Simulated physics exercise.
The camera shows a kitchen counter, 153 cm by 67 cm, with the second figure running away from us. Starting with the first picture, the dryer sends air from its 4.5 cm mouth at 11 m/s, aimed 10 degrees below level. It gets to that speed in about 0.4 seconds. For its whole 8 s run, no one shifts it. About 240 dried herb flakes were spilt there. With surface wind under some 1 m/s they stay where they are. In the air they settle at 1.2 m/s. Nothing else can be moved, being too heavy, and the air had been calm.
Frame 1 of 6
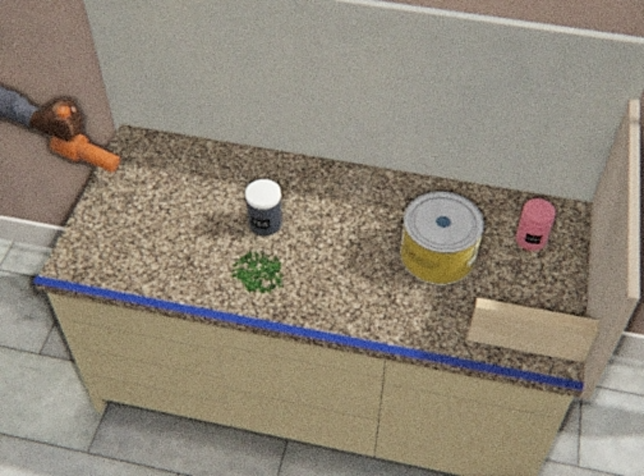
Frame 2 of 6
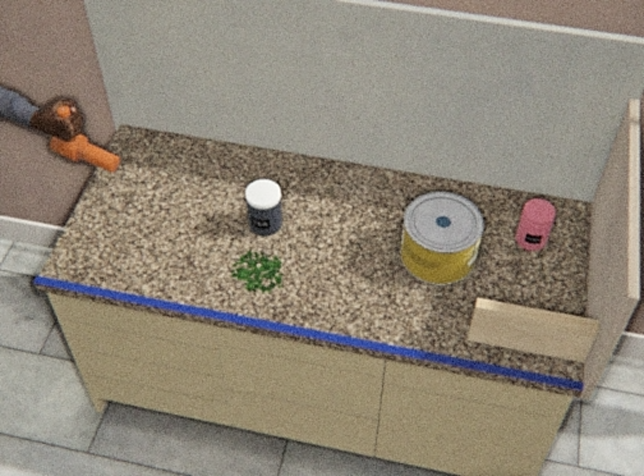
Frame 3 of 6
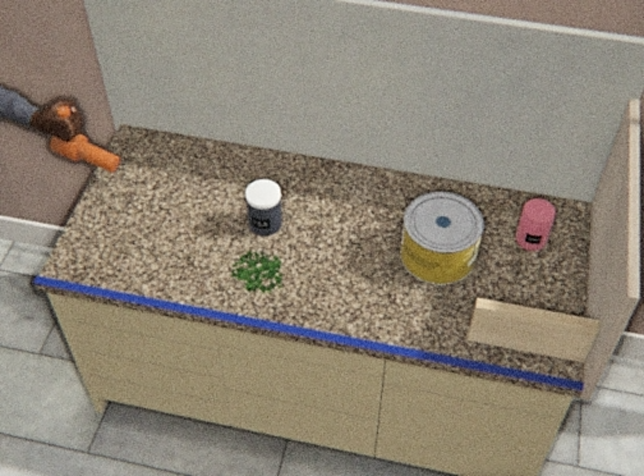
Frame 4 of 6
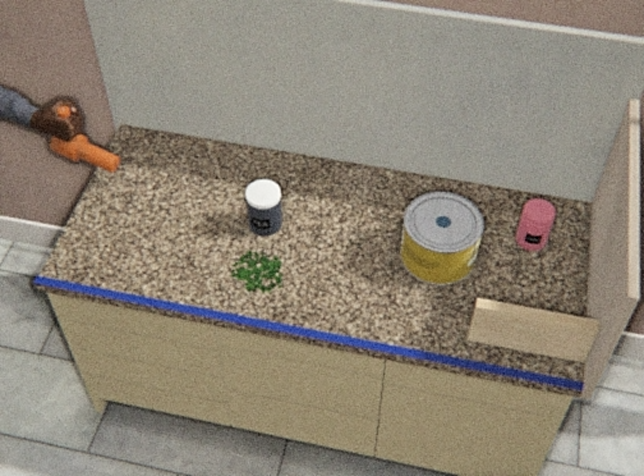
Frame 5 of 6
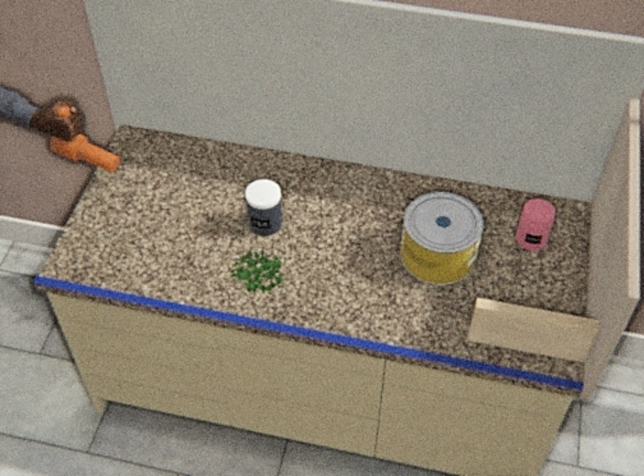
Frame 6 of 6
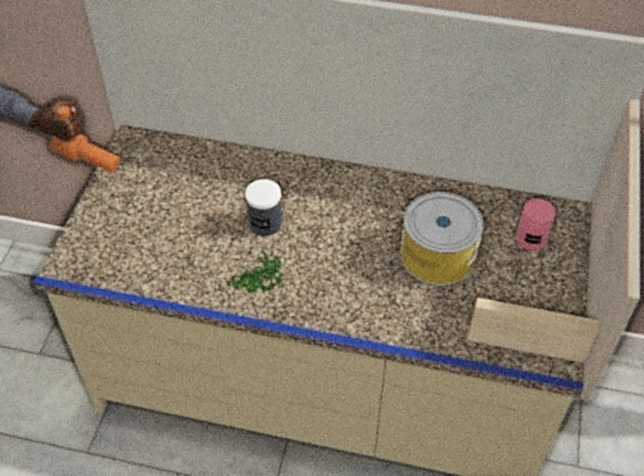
To begin with, a hand at the left points an orange dryer over a speckled counter holding a dark jar, a yellow tin, a pink container and a patch of green flakes, all still. Later, some of the flakes shift slightly, loosening the patch's shape, while everything else stays put.
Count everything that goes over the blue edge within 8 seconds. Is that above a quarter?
Chances are the quarter threshold gets crossed at that edge.
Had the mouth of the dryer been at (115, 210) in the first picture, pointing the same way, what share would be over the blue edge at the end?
I'd put it at around 50 per cent.
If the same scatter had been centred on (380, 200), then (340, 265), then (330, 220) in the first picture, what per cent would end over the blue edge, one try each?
It goes 0 %, then 30 %, then 0 %.
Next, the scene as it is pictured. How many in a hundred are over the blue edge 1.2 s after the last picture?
About 80 %.
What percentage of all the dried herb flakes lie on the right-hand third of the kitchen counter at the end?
About 0 percent.
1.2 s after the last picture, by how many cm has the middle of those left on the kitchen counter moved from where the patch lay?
Measured offset: Approx. 20 cm.
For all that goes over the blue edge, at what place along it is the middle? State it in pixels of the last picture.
At about (286, 333).
Then, 1.2 s after the last picture, 18 % are on the move or not yet settled, 82 % are over the blue edge; the middle of those still in play is near (309, 302).
Then, 2.2 s after the last picture, 9 % are on the move or not yet settled, 91 % are over the blue edge.
Then, 4.0 s after the last picture, 6 % are on the move or not yet settled, 93 % are over the blue edge.
Then, 7.6 s after the last picture, at the end, 97 % are over the blue edge.
